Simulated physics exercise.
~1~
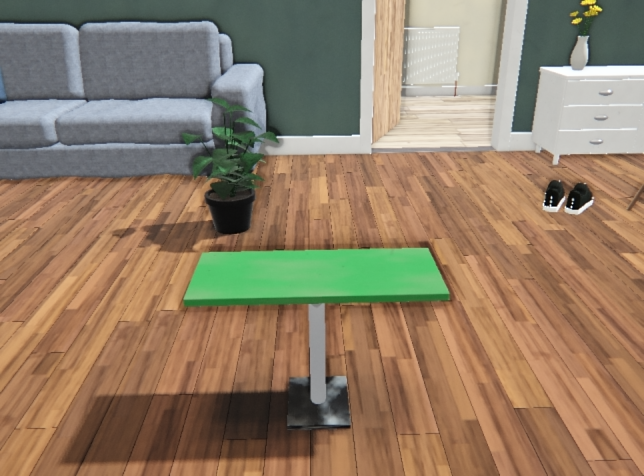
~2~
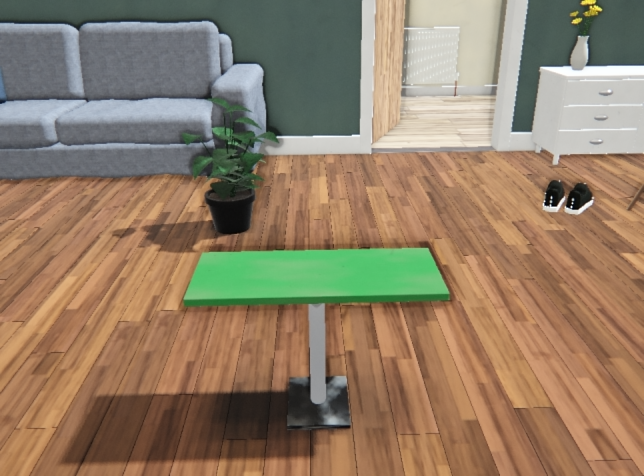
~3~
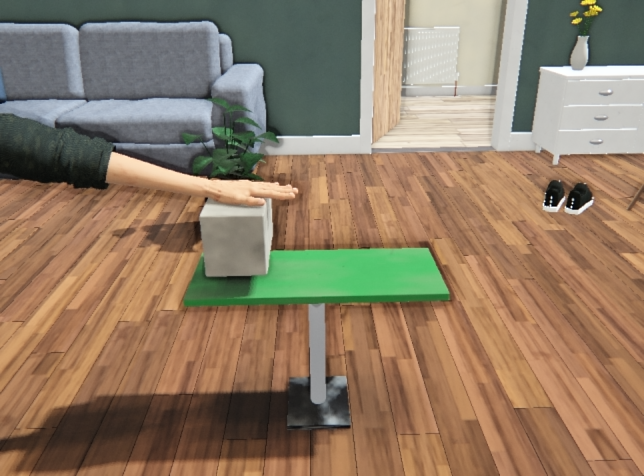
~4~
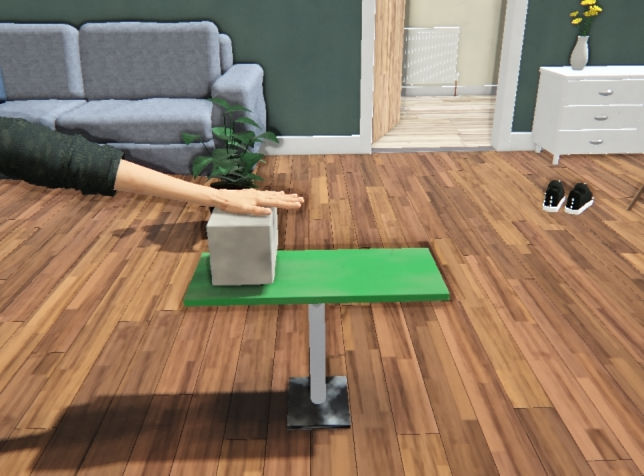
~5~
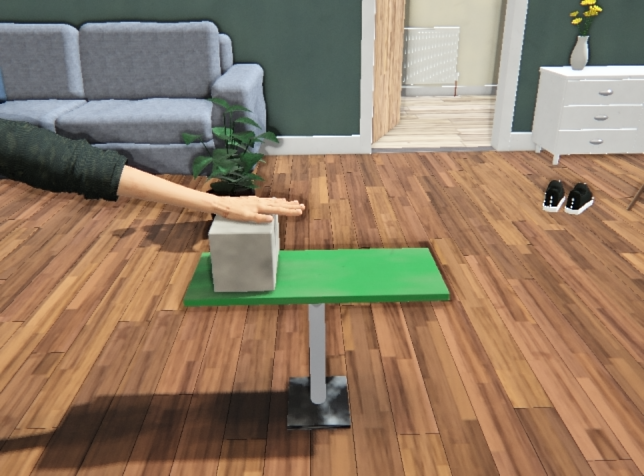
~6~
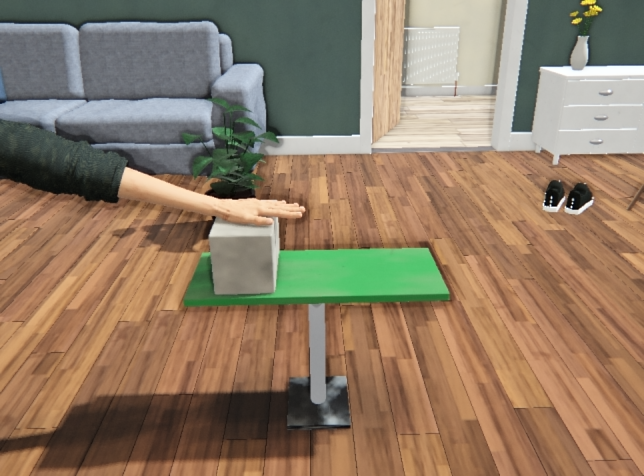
A living room with a wood-plank floor and dark green walls is seen from the front and slightly above. A narrow green table on a grey post stands in the foreground, with a blue-grey sofa and potted plant behind at left, and a doorway, white drawers with yellow flowers and dark shoes toward the right. A dark-sleeved arm appears from the left, its hand atop a pale grey block, and shifts it slightly rightward and nearer over the table's left end, while the view stays still.
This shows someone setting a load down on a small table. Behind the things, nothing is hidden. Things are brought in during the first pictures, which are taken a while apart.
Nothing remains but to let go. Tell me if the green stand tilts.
As it turns out, the green stand overbalances.
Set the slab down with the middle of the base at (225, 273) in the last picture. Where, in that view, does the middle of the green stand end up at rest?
At rest at (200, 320).
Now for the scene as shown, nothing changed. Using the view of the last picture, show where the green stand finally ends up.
Its middle settles near (209, 324) in the last picture.
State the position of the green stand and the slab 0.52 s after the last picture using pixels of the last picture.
In order: (248, 280) and (173, 284).
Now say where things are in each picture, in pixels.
In the first frame, green stand (316, 275).
In the second frame, green stand (316, 275).
In the third frame, still on the way; green stand (316, 275); slab (240, 227).
In the fourth frame, still on the way; green stand (316, 275); slab (246, 236).
In the fifth frame, still on the way; green stand (316, 275); slab (247, 242).
In the sixth frame, in place, still held; green stand (316, 275); slab (248, 245).
Then, 0.52 s later than the last frame, green stand tilted by 29° near (248, 280).
When it is over, the green stand tips up, near (209, 324).
